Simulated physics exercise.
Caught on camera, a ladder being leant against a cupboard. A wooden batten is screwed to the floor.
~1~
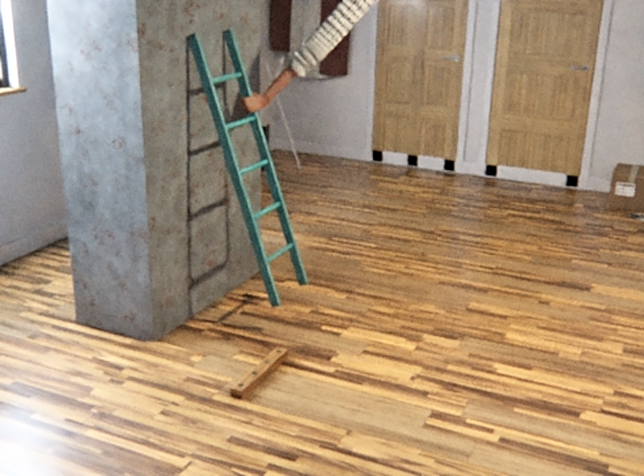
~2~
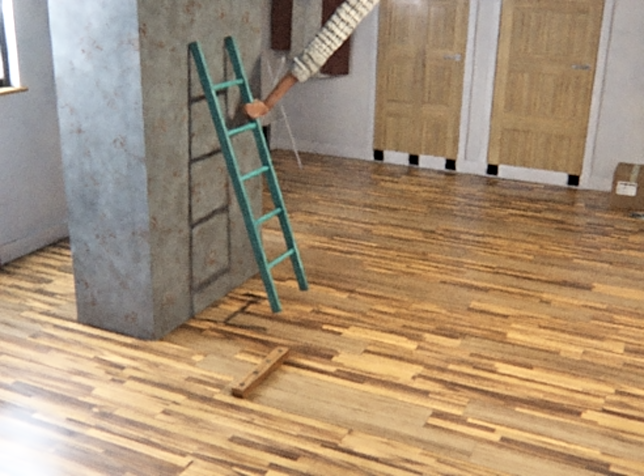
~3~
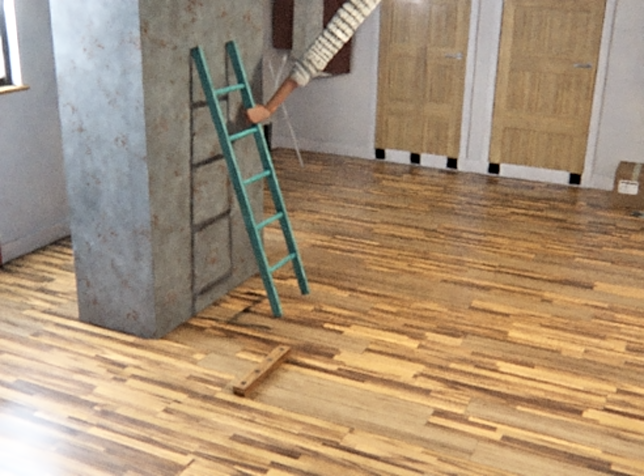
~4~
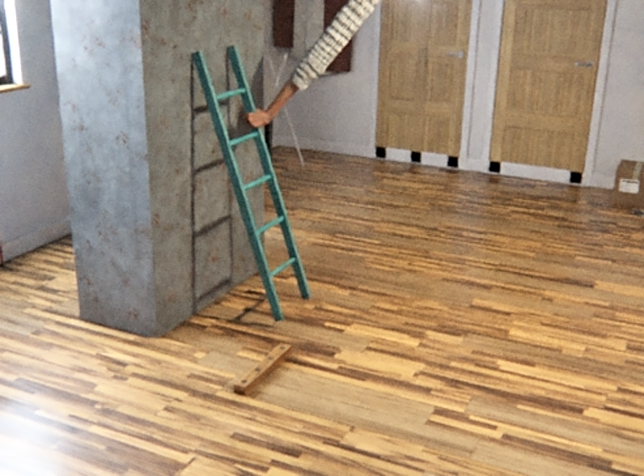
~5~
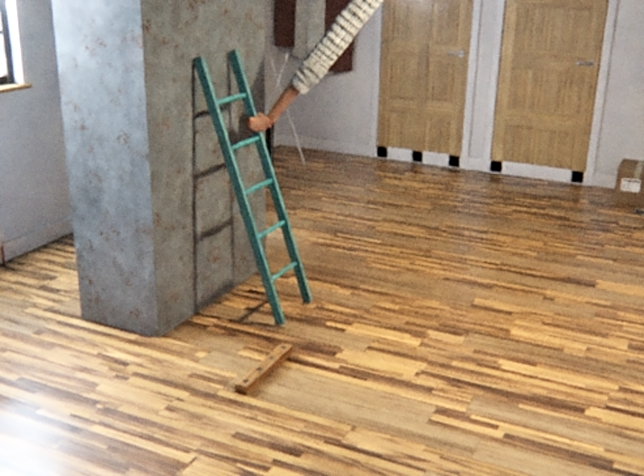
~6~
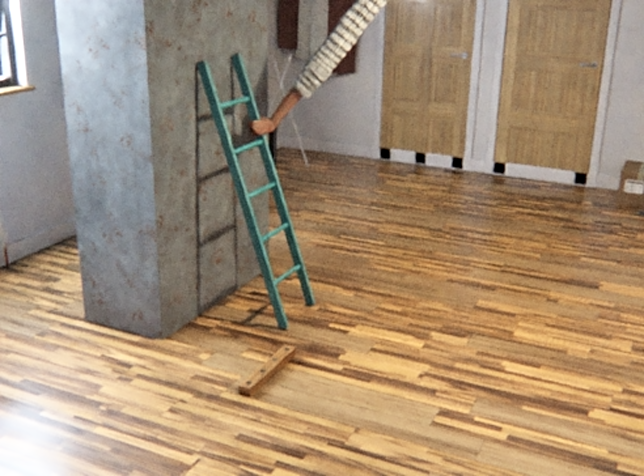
The video shows a hand in a light patterned sleeve gripping a turquoise ladder beside a large grey upright block and lowering it slightly, while a wooden batten lies on the wood-plank floor in front.
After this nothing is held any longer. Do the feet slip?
As it turns out, the turquoise ladder holds its place.
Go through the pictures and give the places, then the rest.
Still on the way; turquoise ladder (252, 168); batten (261, 372), in the first frame.
Still on the way; turquoise ladder (253, 174); batten (262, 371), in the second frame.
Still on the way; turquoise ladder (255, 179); batten (264, 370), in the third frame.
Still on the way; turquoise ladder (255, 183); batten (264, 368), in the fourth frame.
Still on the way; turquoise ladder (257, 188); batten (266, 368), in the fifth frame.
In place, still held; turquoise ladder (260, 191); batten (269, 370), in the sixth frame.
Then, 0.26 s after the last picture, turquoise ladder at rest near (260, 191).
At rest, the turquoise ladder remains leaning, near (260, 191).
